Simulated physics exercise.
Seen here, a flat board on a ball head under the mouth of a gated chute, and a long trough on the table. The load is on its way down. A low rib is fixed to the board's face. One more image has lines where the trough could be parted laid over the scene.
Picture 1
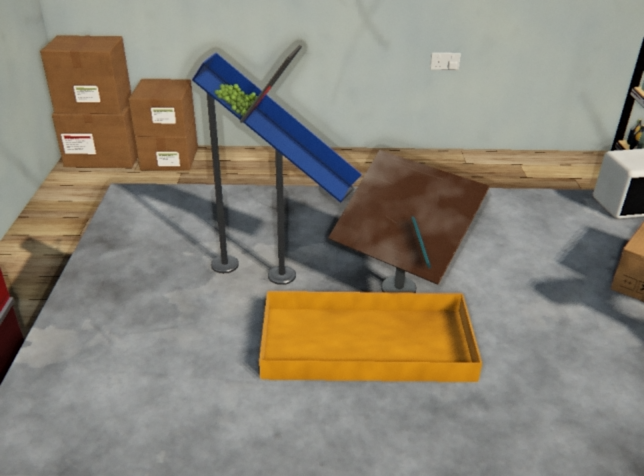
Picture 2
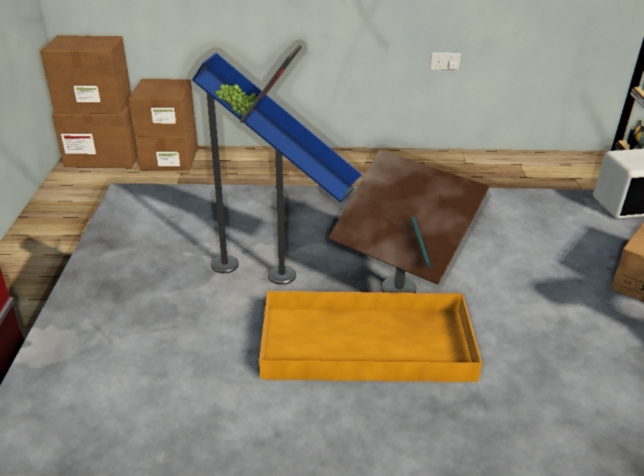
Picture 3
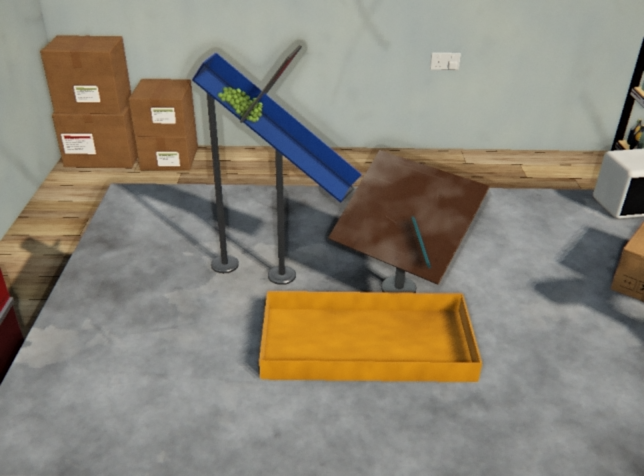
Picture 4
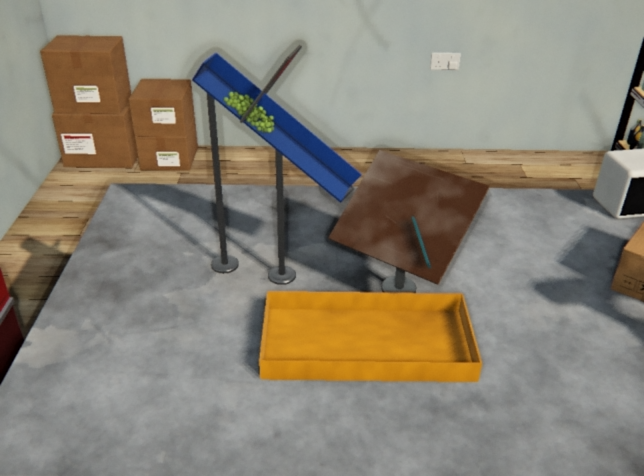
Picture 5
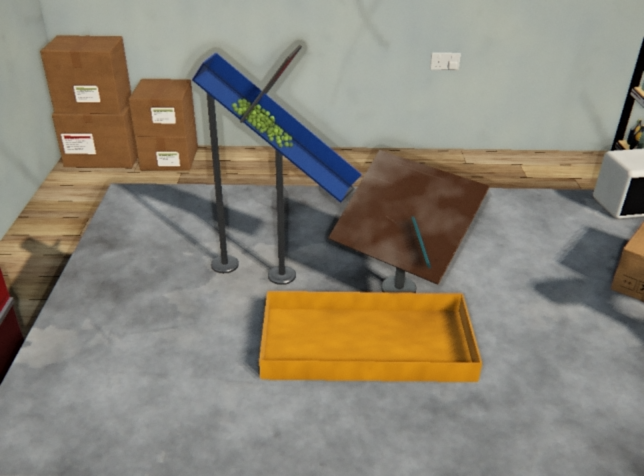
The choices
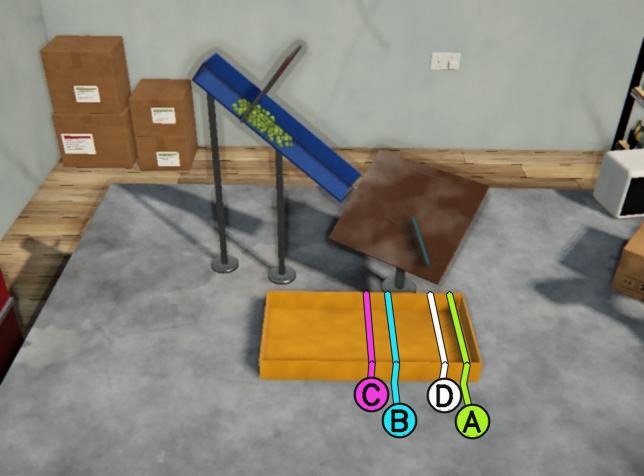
A blue sloping chute holds a cluster of green peas that slides partway down it.
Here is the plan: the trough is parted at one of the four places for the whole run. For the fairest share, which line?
Go for B.
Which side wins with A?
More lands on the left.
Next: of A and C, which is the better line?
It is C.
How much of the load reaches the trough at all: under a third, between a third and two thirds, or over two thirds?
It is over two thirds.
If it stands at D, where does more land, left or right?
More lands on the left.
On the marked copy, line A crosses the front rim at (466, 363); line B crosses the front rim at (396, 363); line C crosses the front rim at (372, 362); line D crosses the front rim at (444, 363).
For line A, of what is caught, every piece on the left of the divider, not one piece on the right.
For line B, of what is caught, roughly a third on the left of the divider, roughly two thirds on the right.
For line C, of what is caught, about a tenth on the left of the divider, the larger part on the right.
For line D, of what is caught, almost all on the left of the divider, just a few on the right.
